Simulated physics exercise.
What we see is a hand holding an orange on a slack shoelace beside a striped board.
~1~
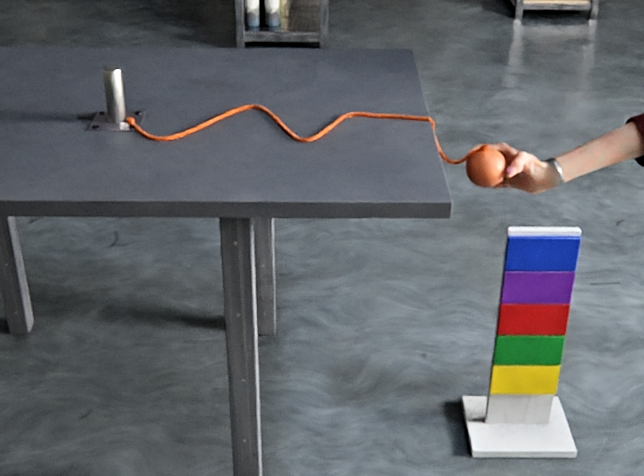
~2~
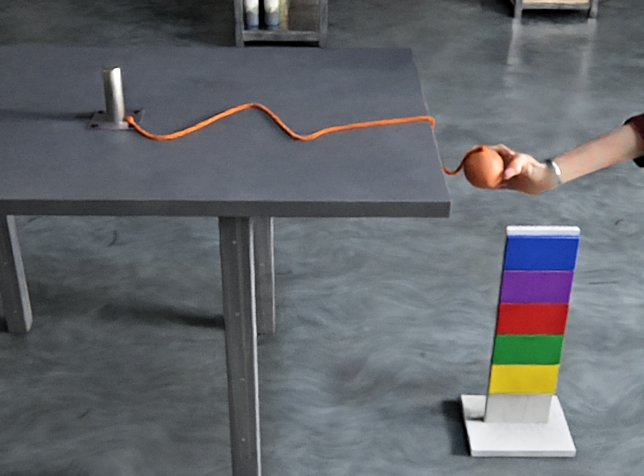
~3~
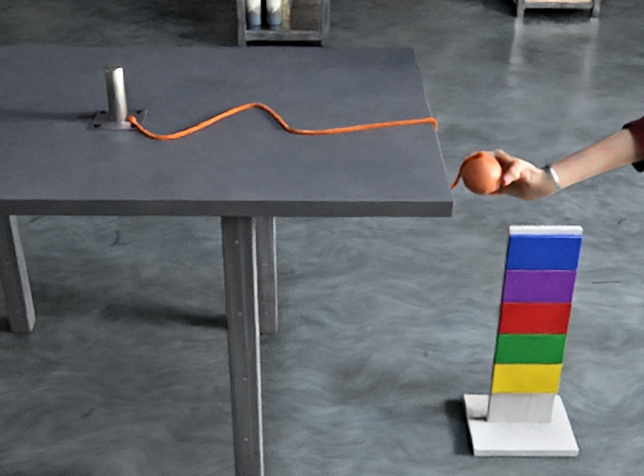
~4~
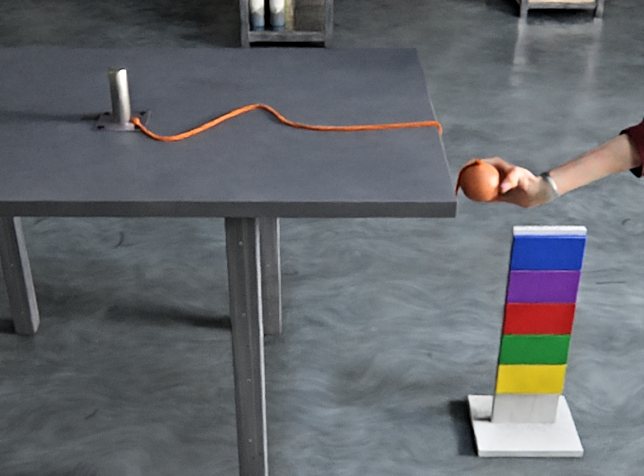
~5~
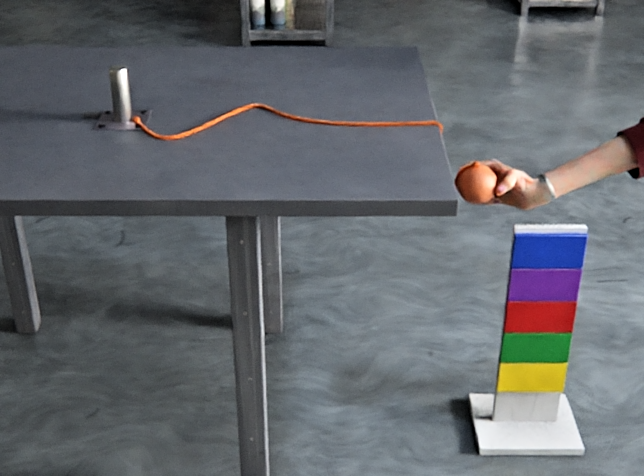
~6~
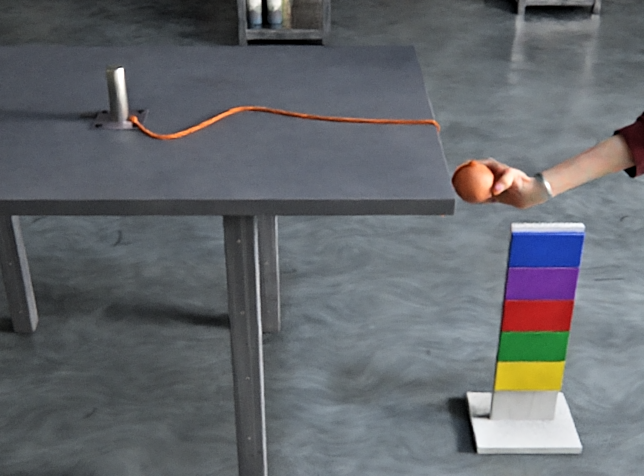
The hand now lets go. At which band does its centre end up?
Its centre hangs level with the green band.
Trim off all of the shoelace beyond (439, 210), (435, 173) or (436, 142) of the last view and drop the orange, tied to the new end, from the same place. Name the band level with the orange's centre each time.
In that order: Purple; blue; none, it hangs higher.
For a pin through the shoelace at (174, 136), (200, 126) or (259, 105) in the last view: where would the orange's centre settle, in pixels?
About (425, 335), (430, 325) and (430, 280).
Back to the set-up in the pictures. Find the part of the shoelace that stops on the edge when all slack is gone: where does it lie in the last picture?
That spot is around (375, 122).
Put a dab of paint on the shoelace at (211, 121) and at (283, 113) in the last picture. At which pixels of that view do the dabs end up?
Near (254, 120) and (343, 120).
A little later, orange near (391, 328); level with green.
Next, orange near (440, 337); level with green.
When it is over, orange near (420, 340); level with green. Its middle rests at the green band.
